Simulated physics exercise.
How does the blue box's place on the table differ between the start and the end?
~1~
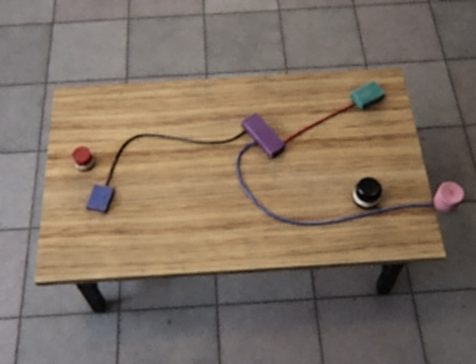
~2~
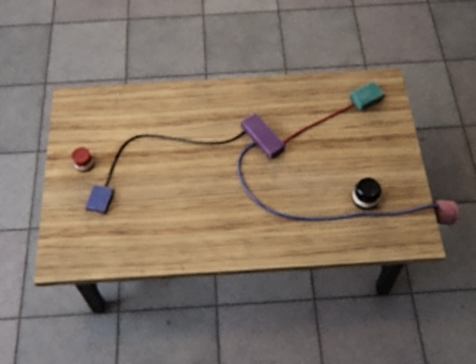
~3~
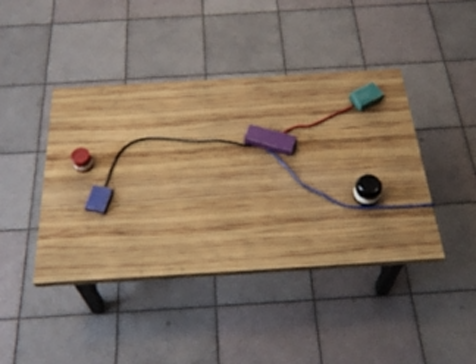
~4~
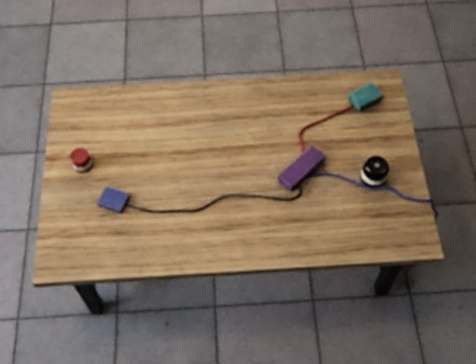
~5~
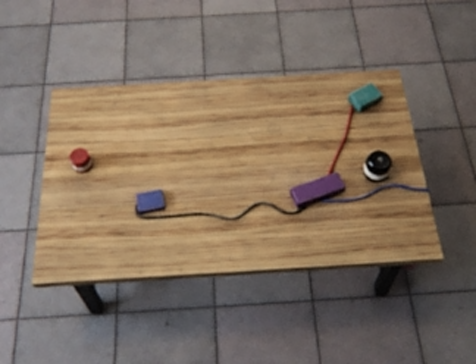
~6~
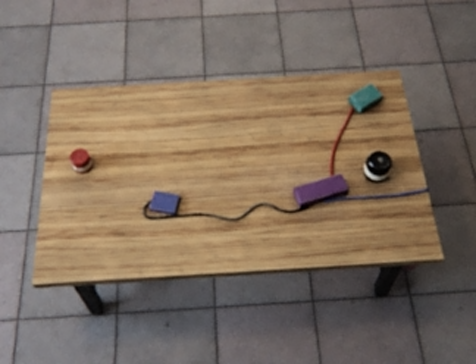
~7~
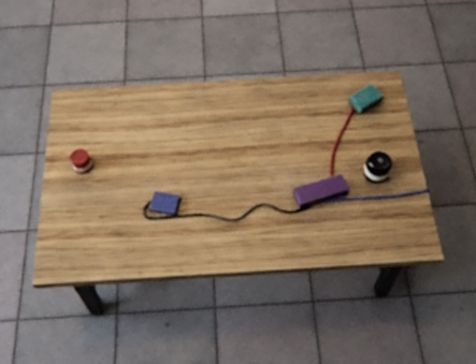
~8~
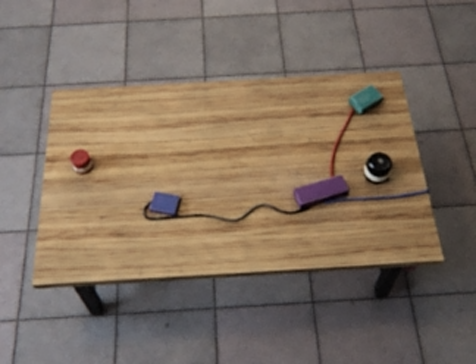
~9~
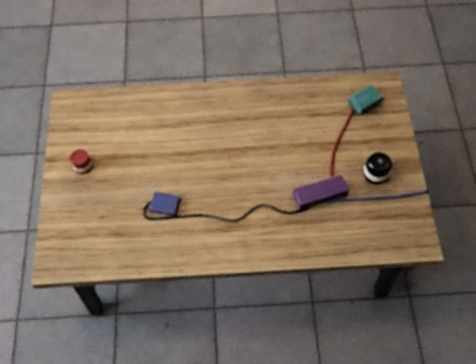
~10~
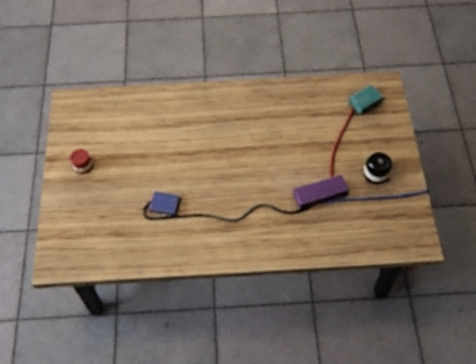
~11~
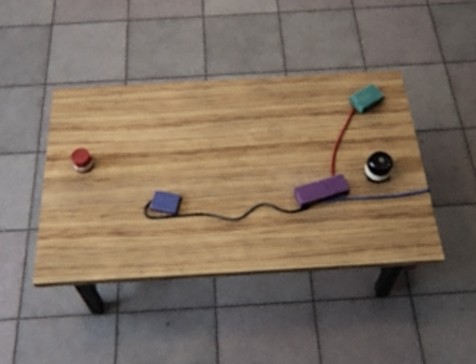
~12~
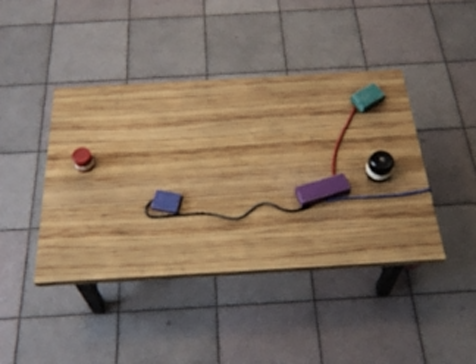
At the start the blue box sat near the left edge of the table, below the red tin. By the end it was noticeably farther right, closer to the purple strip.
